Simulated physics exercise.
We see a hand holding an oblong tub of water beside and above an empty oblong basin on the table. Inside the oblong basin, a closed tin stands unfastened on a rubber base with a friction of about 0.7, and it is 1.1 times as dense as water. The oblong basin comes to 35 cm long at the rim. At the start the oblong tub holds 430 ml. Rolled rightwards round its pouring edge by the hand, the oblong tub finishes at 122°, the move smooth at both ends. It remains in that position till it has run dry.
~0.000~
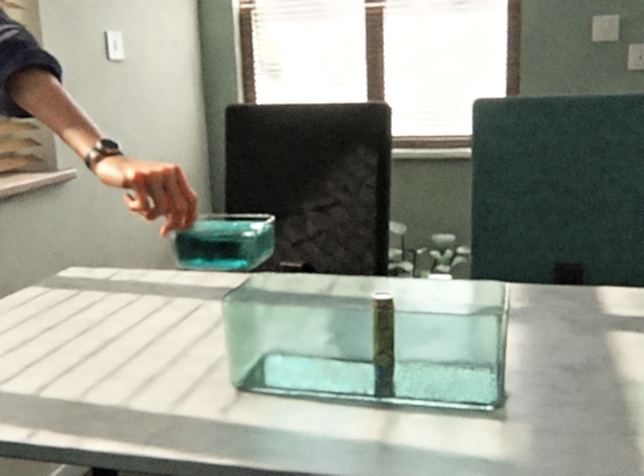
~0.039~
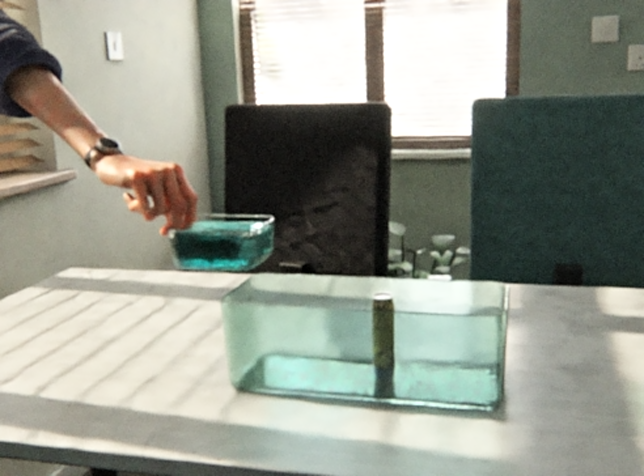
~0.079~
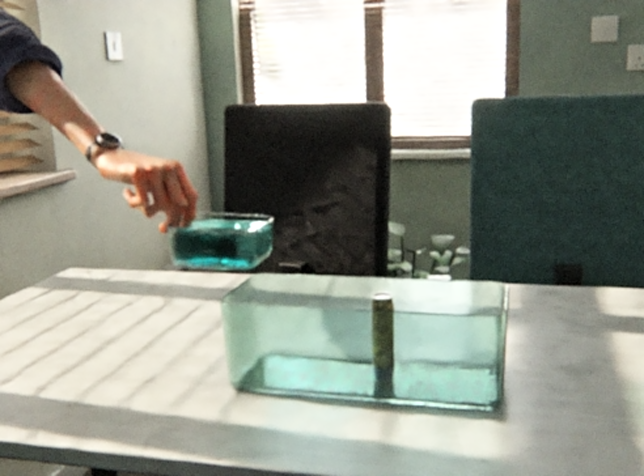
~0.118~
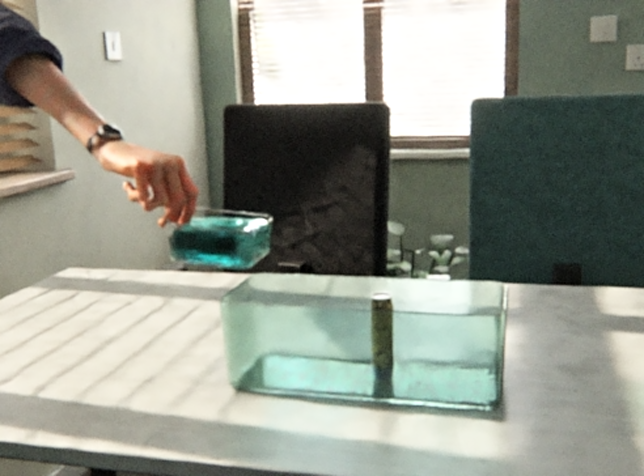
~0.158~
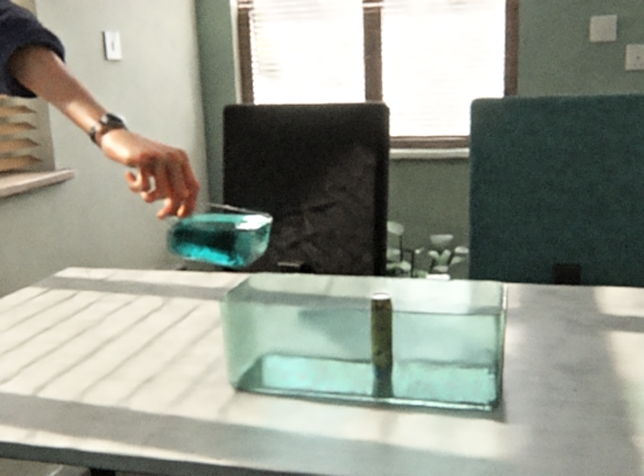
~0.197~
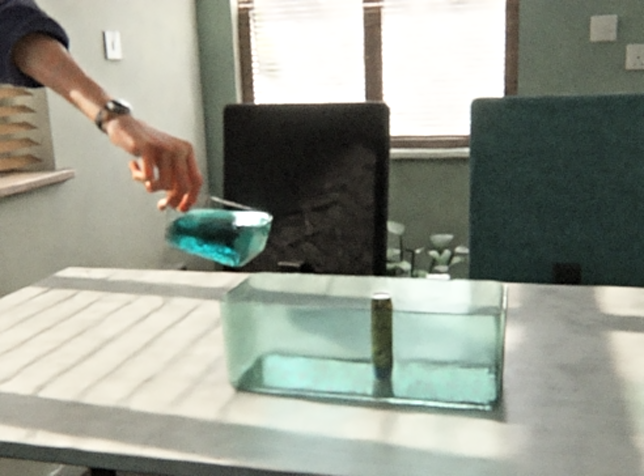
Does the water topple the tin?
Most likely it will not capsize.
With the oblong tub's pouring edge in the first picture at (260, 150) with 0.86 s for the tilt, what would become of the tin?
After that, the tin stays vertical.
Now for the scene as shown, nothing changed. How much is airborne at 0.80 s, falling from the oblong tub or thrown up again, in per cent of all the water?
Estimate: About 4 in a hundred.
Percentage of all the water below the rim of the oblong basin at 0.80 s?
Roughly 96 %.
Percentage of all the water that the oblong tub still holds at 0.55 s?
Roughly 24 percent.
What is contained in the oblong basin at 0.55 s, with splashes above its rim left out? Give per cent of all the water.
Close to 24 in a hundred.
By 0.55 s the tilt is 86° and 25 per cent is still to pour; the tin stands where it began.
By 0.80 s the tilt is 121° and 0 per cent is still to pour; the tin stands where it began.
By 1.07 s the tilt is 122° and 0 per cent is still to pour; the tin stands where it began.
By 1.36 s the tilt is 122° and 0 per cent is still to pour; the tin stands where it began.
At rest the tin stands where it began.
